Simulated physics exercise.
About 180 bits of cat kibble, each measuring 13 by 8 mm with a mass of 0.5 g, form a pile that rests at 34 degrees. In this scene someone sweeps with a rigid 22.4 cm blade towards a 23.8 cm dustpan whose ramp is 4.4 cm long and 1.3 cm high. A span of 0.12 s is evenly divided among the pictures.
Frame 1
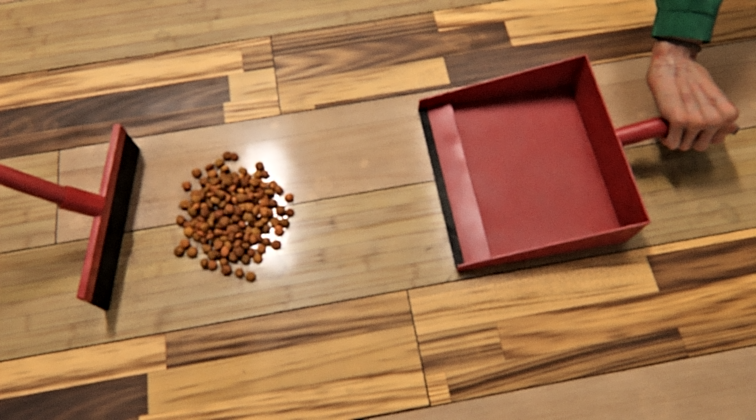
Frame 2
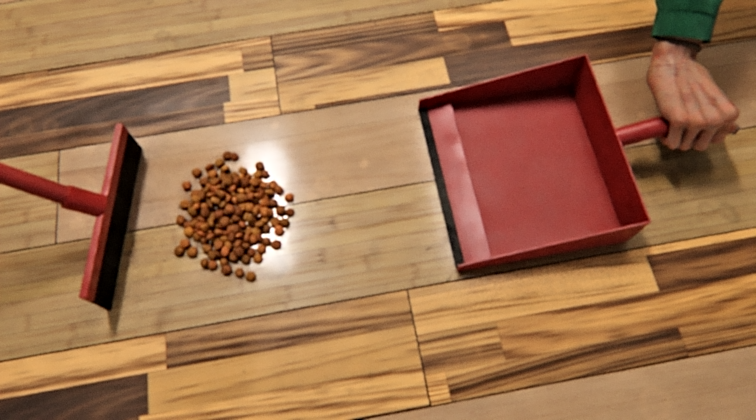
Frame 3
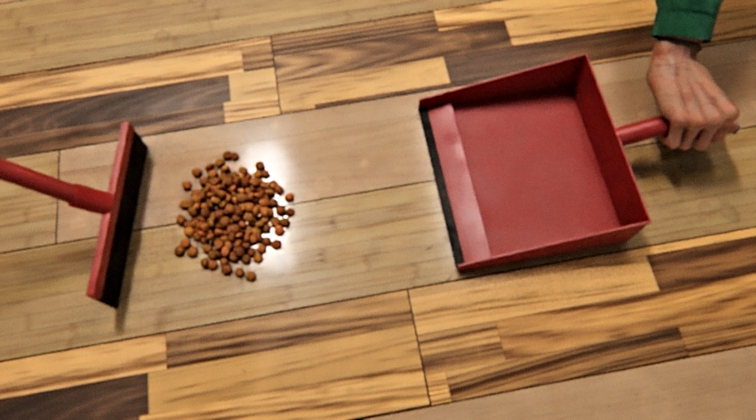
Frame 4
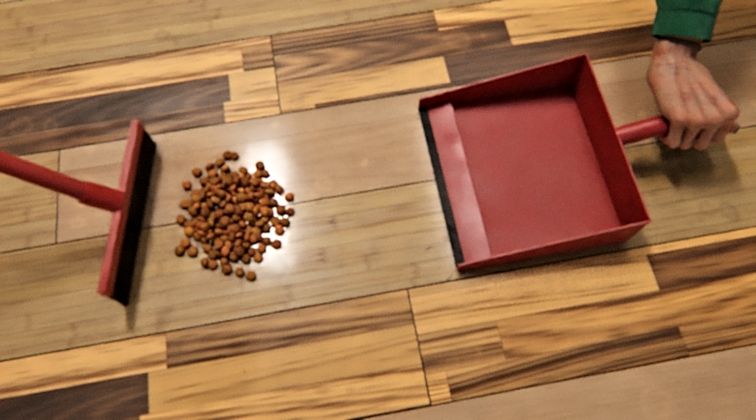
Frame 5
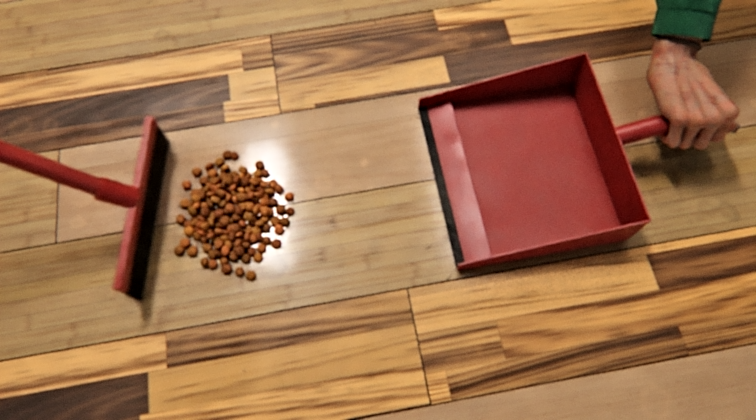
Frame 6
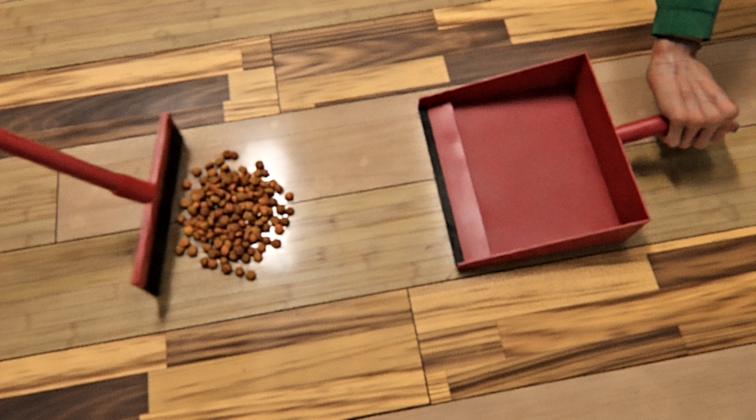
A hand in a green sleeve holds the handle of a red dustpan at the right on a floor of mixed light and dark wood planks, seen from above at a slant. A loose pile of brown kibble lies left of the pan, with a red, dark-edged sweeping blade at the far left. The blade slides right, slowly then faster, up close to the pile, while kibble, pan and view stay still.
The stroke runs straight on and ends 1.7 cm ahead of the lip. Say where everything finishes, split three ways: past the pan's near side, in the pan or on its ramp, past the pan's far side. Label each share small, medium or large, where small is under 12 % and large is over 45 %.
Near side: Small. Pan: Medium. Far side: Small.
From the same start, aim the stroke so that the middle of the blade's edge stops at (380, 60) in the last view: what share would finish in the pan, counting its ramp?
Some 0 per cent.
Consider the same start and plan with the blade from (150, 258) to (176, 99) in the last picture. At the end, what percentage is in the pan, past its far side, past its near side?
Per cent by place - pan 5, far side 15, near side 0.
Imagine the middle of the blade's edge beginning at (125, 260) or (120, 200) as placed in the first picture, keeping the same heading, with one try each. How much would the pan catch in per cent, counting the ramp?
The two tries give some 35 % and some 25 %.
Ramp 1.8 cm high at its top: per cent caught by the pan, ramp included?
Roughly 25 per cent.
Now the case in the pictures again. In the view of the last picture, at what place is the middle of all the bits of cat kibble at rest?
Near (430, 182).
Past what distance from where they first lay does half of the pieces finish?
It works out to roughly 26 cm.
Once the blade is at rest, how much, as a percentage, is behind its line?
Close to 15 percent.
Then, 0.20 s after the last picture, middle of the blade 19 cm from the lip; 0 % over the lip, far side 0 %, near side 0 %.
Then, 0.33 s after the last picture, middle of the blade 8 cm from the lip; 0 % over the lip, far side 0 %, near side 5 %.
Then, 0.59 s after the last picture, middle of the blade 4 cm from the lip; 25 % over the lip, far side 0 %, near side 5 %.
In the end, near side 5 %, pan 25 %, far side 0 %, in front of the lip or behind the blade 65 %.
